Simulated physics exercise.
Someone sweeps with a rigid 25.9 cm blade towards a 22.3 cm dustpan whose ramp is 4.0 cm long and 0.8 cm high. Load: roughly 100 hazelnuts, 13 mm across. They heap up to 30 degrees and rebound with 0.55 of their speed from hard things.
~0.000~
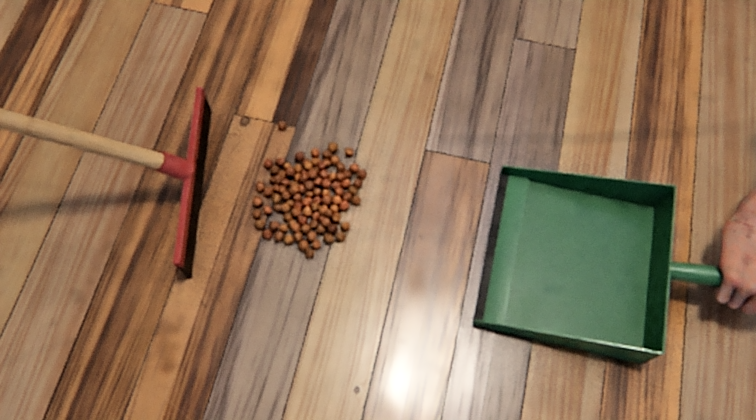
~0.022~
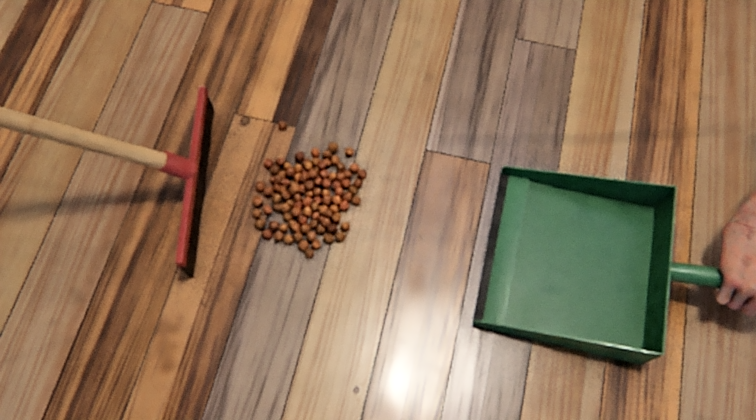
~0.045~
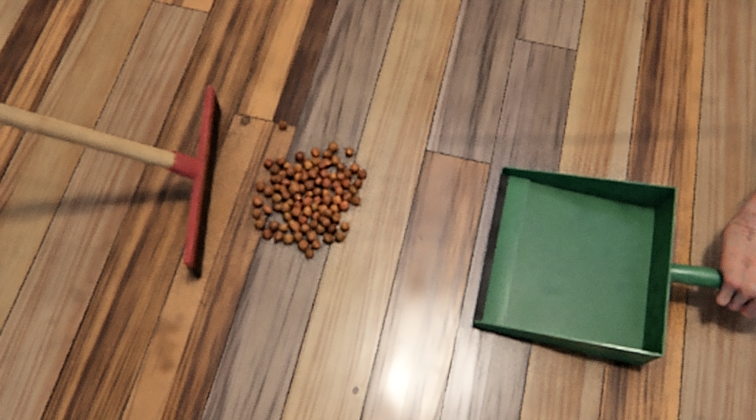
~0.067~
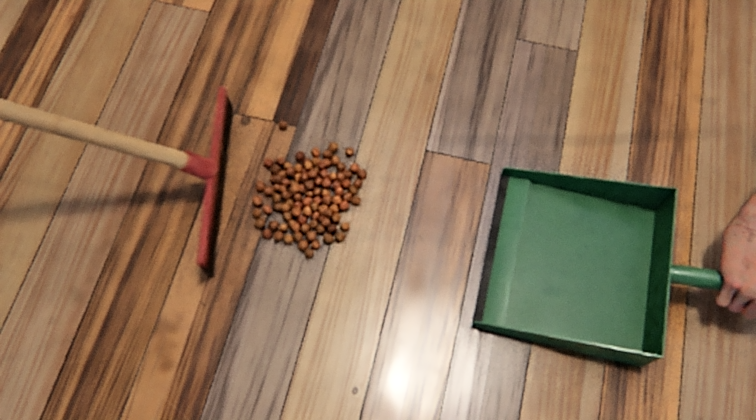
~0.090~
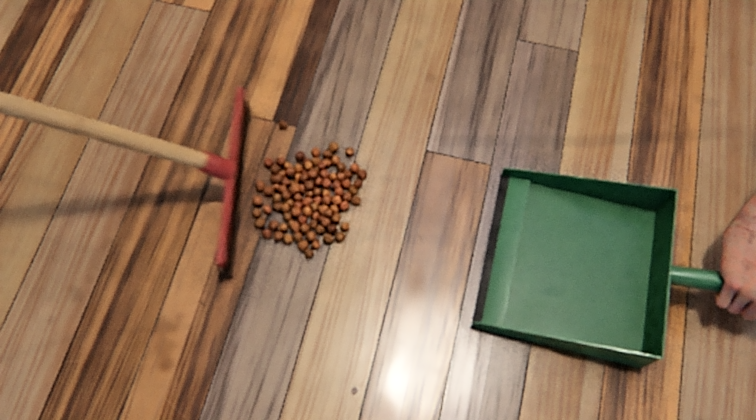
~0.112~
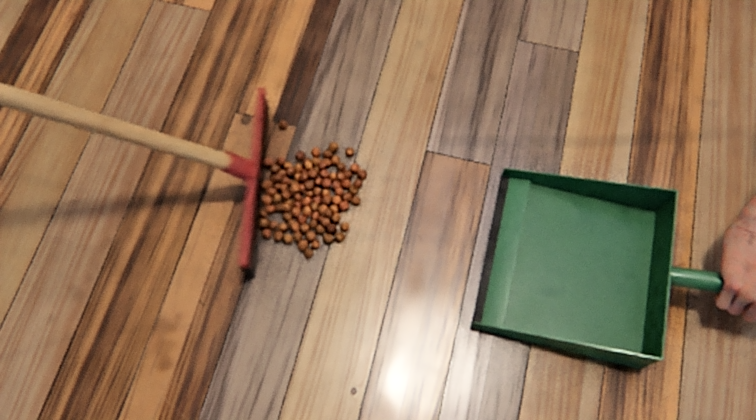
A hand holding a green dustpan at right while a red blade on a wooden handle slides right, reaching piled hazelnuts.
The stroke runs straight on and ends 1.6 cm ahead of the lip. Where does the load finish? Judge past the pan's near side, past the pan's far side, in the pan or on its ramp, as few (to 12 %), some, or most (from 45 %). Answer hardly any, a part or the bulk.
Near side: Hardly any, far side: A part, pan: A part.
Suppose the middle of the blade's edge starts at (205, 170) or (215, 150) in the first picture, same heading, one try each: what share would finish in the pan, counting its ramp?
Some 40 and 40 per cent.
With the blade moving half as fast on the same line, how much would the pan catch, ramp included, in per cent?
Then about 25 per cent.
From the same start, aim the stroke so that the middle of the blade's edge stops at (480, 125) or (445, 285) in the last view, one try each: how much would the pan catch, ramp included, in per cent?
About 20 and 40 per cent.
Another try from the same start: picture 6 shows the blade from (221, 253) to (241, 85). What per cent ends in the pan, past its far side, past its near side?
Pan 15, far 50, near 5.
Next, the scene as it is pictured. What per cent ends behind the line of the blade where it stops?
Roughly 0 per cent.
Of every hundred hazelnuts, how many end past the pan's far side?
Some 35 per cent.
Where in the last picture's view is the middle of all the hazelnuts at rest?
Near (630, 227).
After 0.23 s, middle of the blade 17 cm from the lip; 0 % over the lip, far side 15 %, near side 5 %.
Then, at 0.31 s, middle of the blade 7 cm from the lip; 0 % over the lip, far side 30 %, near side 5 %.
Then, at 0.52 s, middle of the blade 4 cm from the lip; 50 % over the lip, far side 35 %, near side 5 %.
By 2.0 s all is still; near side 5 %, far side 35 %, pan 35 %, in front of the lip or behind the blade 20 %.
